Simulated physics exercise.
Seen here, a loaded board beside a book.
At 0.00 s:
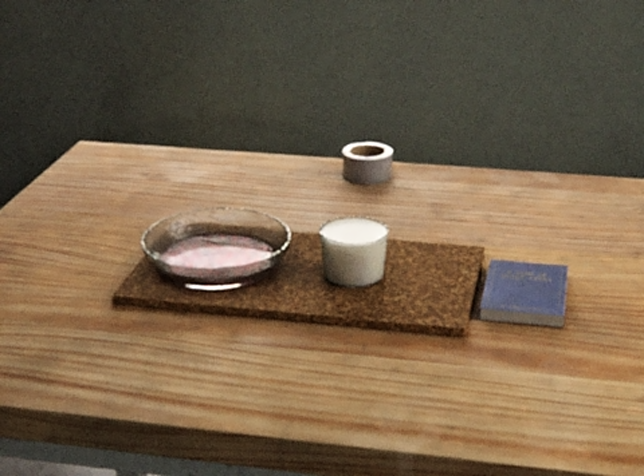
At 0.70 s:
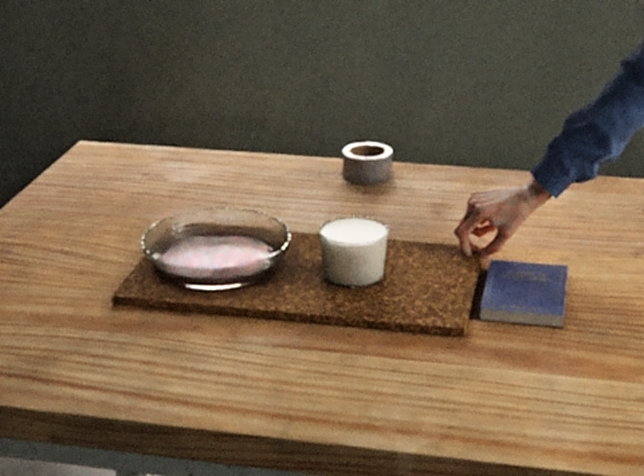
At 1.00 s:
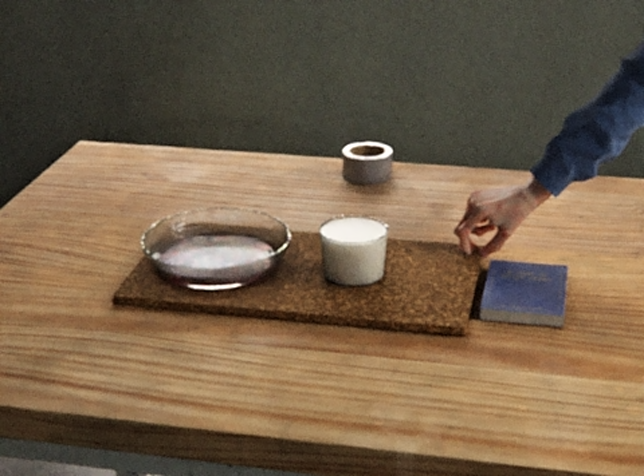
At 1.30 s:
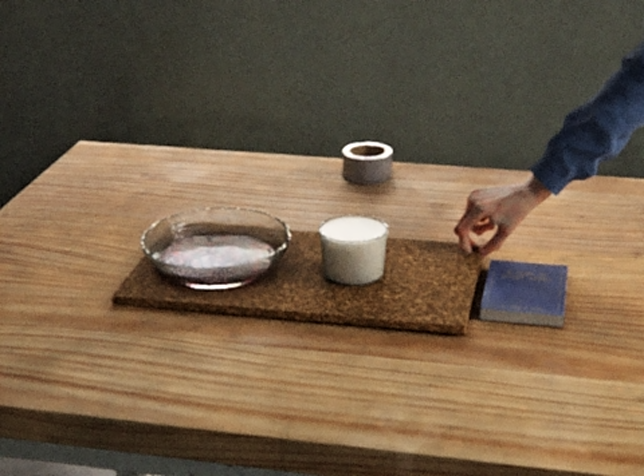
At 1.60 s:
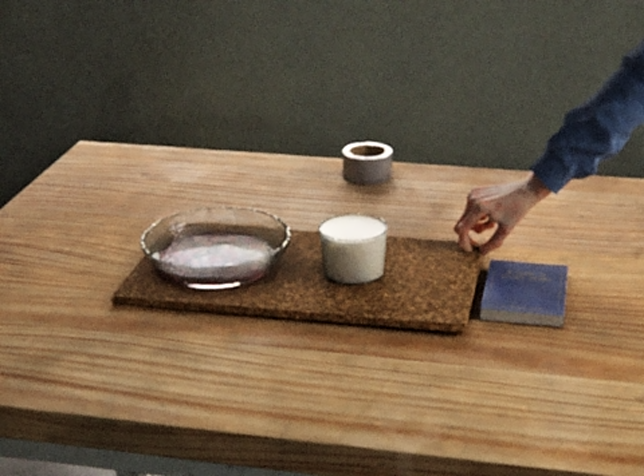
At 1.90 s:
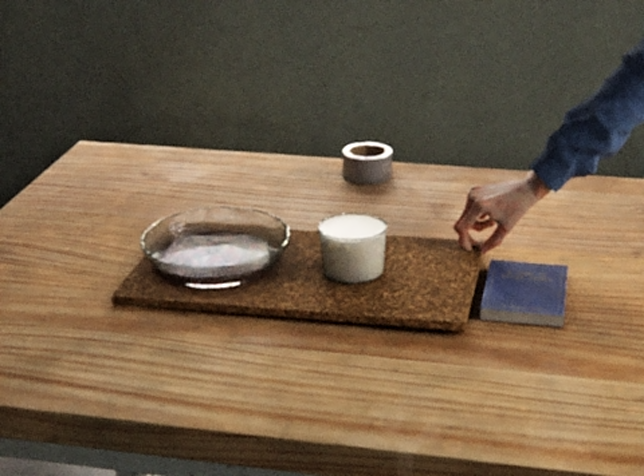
In this clip, a glass dish and a white tub sit on a brown board beside a blue book; a hand reaches in from the right, grasps the board's right end and raises it very slightly.
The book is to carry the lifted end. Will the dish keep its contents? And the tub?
The dish holds; the tub holds.
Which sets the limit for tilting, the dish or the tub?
It is the one on the right.
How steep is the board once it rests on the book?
Roughly 2°.
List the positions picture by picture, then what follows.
In the first frame, the board lies flat; dish (217, 248) nearly empty; tub (354, 251) nearly full; book (522, 318).
In the second frame, a hand takes the end of the board; dish nearly empty, surface at (217, 257); tub nearly full, surface at (354, 232).
In the third frame, the board slopes by about 0°; dish (217, 248) nearly empty; tub (354, 250) nearly full.
In the fourth frame, the end is rising; dish nearly empty, surface at (217, 256); tub nearly full, surface at (353, 231); book (522, 318).
In the fifth frame, the end has come up a little; dish (217, 247) nearly empty; tub (353, 248) nearly full.
In the sixth frame, slope near 1°; dish nearly empty, surface at (217, 256); tub nearly full, surface at (353, 229); book (522, 318).
After 2.6 s, the board slopes by about 2°; dish, all is still inside; tub, all is still inside.
After 3.4 s, the board slopes by about 3°; dish, all is still inside; tub, all is still inside.
After 4.6 s, the board slopes by about 2°, resting on the book; dish, all is still inside; tub, all is still inside.
